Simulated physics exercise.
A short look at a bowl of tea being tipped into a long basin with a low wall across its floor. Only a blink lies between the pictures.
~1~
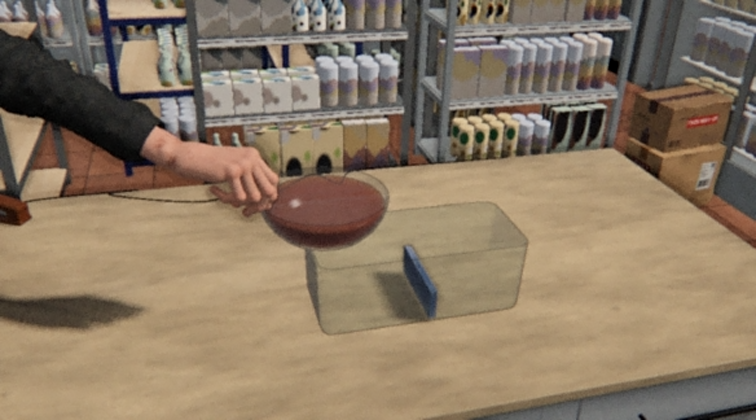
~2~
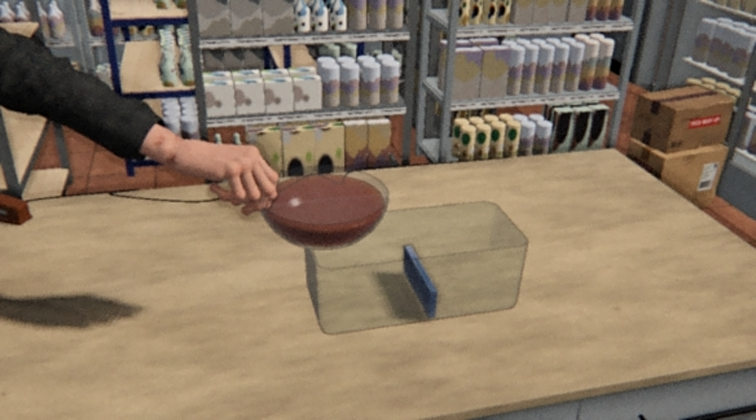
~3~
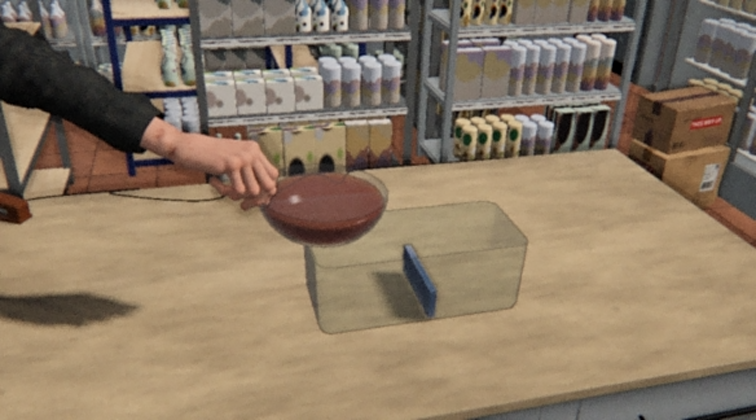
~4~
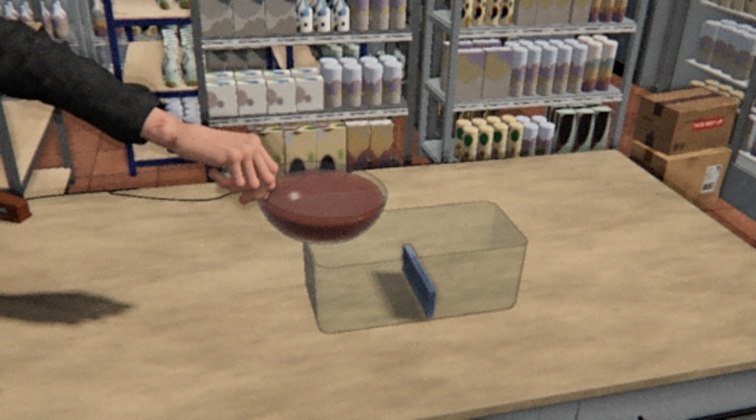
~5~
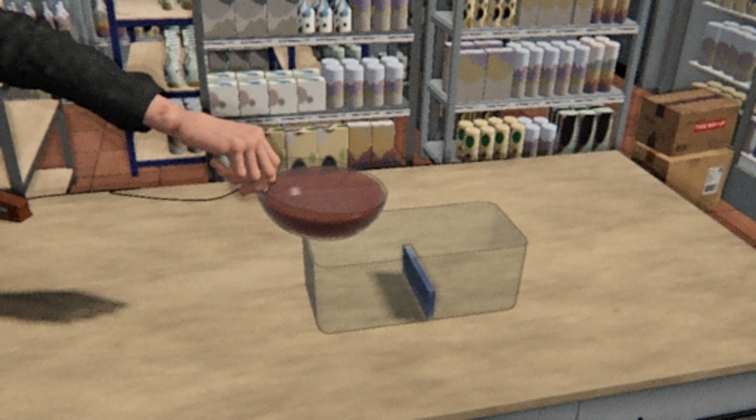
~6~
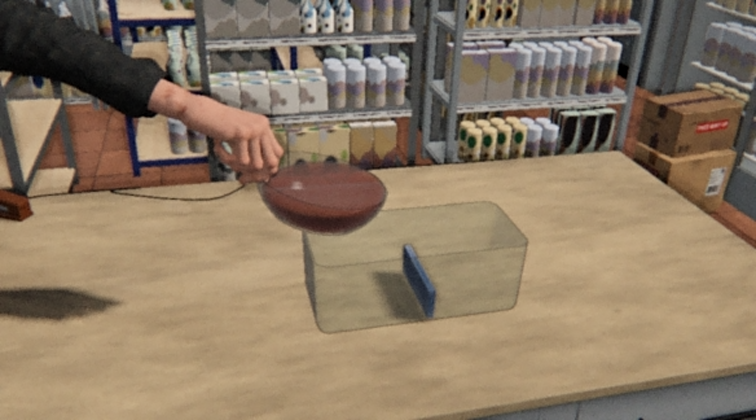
A hand in a dark sleeve held a glass bowl of reddish-brown tea above a clear basin with a low blue wall inside, then slowly tilted the bowl slightly toward the basin.
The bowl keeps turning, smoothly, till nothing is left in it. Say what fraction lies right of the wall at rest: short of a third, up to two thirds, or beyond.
It comes to more than two thirds.
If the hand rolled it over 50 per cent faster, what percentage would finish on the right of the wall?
Near 80 %.
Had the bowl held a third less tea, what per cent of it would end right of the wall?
Some 90 per cent.
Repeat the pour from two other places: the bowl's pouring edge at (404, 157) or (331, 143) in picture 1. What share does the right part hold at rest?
Near 90 % and 20 %.
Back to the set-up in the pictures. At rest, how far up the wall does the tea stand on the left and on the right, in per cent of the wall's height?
Left: 10 %. Right: 90 %.
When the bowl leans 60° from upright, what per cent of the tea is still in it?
It comes to 35 per cent or so.
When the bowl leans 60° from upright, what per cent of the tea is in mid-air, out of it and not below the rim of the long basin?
About 35 per cent.
A moment on, the bowl is tipped part way and 33 per cent is still to pour, 6 is left of the wall and 27 right of it.
Next, the bowl is tipped on its side and 1 per cent is still to pour, 10 is left of the wall and 84 right of it.
Then the bowl is tipped right over and 0 per cent is still to pour, 11 is left of the wall and 87 right of it.
Later the bowl is tipped right over and 0 per cent is still to pour, 12 is left of the wall and 86 right of it.
At rest 12 per cent lies left of the wall, 86 right of it and 2 outside.
